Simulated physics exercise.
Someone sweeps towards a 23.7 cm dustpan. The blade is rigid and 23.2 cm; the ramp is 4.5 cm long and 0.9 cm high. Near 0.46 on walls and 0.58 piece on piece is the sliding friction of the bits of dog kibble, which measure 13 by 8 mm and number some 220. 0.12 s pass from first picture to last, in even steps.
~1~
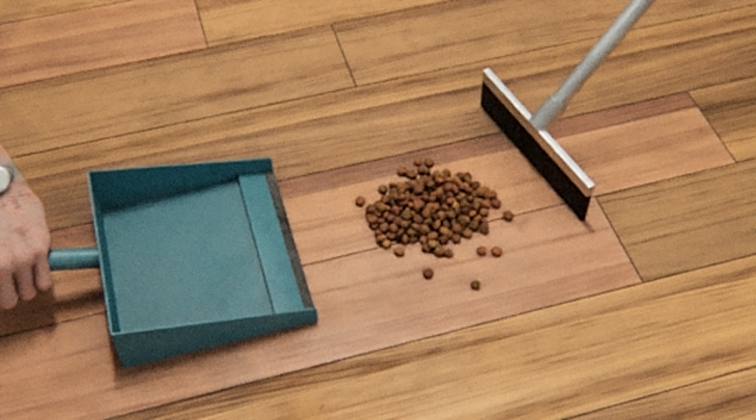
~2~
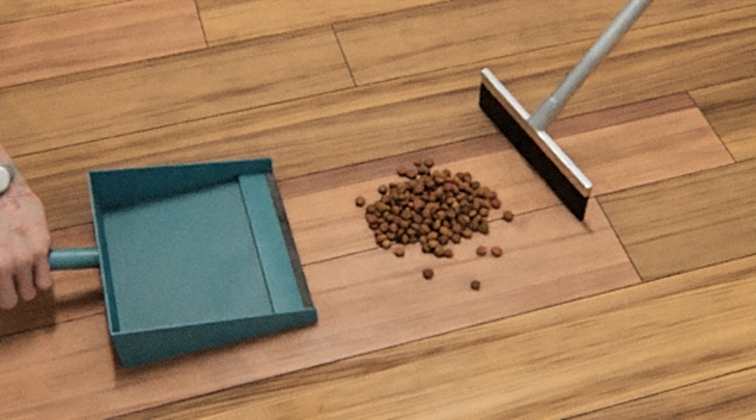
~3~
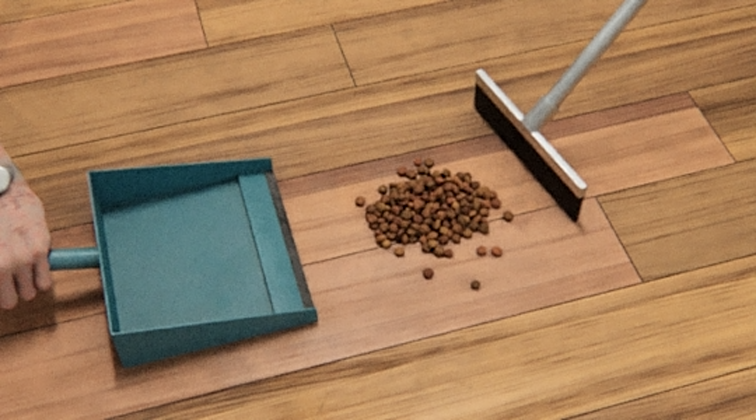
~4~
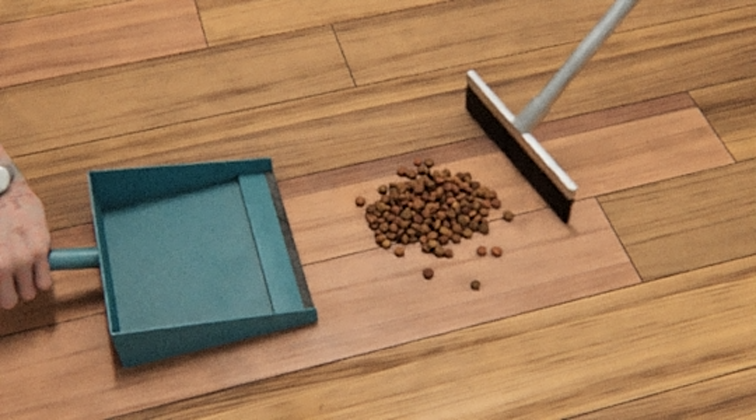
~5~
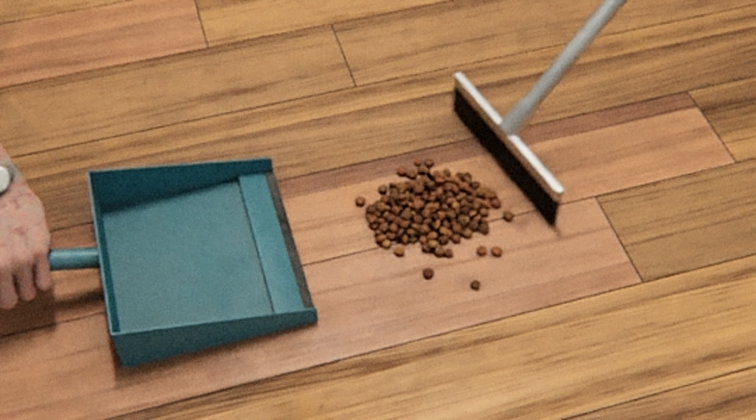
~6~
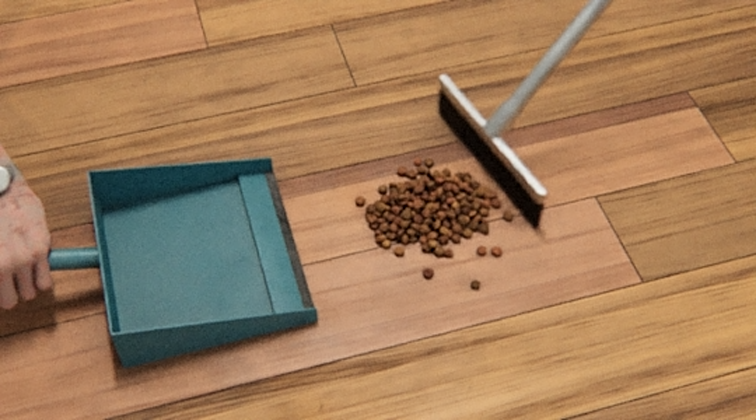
On a wooden floor, a hand held a teal dustpan still at the left of a small pile of brown pellets, while a broom slid a short way left towards the pile, which stayed put.
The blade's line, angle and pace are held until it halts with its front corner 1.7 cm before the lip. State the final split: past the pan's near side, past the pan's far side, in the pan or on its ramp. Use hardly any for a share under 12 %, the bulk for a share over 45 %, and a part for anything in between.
Past the pan's near side: Hardly any, past the pan's far side: Hardly any, in the pan or on its ramp: A part.
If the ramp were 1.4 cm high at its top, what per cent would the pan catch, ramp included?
25 per cent.
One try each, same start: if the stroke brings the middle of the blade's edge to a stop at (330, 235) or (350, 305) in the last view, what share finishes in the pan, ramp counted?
About 40 and 40 per cent.
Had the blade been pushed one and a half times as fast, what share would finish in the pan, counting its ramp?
About 50 %.
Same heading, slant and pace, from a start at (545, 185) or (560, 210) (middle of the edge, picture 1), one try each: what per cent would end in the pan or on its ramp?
35 and 45 per cent, roughly.
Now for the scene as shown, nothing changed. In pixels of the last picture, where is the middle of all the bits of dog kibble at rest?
(310, 246) or so.
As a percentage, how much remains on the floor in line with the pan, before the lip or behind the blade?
Close to 70 per cent of them end up there.
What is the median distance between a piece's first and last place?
About 16 cm.
Then, 0.14 s after the last picture, middle of the blade 14 cm from the lip; 0 % over the lip, far side 0 %, near side 0 %.
Then, 0.23 s after the last picture, middle of the blade 7 cm from the lip; 0 % over the lip, far side 0 %, near side 0 %.
Then, 0.45 s after the last picture, middle of the blade 4 cm from the lip; 25 % over the lip, far side 0 %, near side 5 %.
In the end, near side 5 %, far side 0 %, pan 25 %, in front of the lip or behind the blade 70 %.
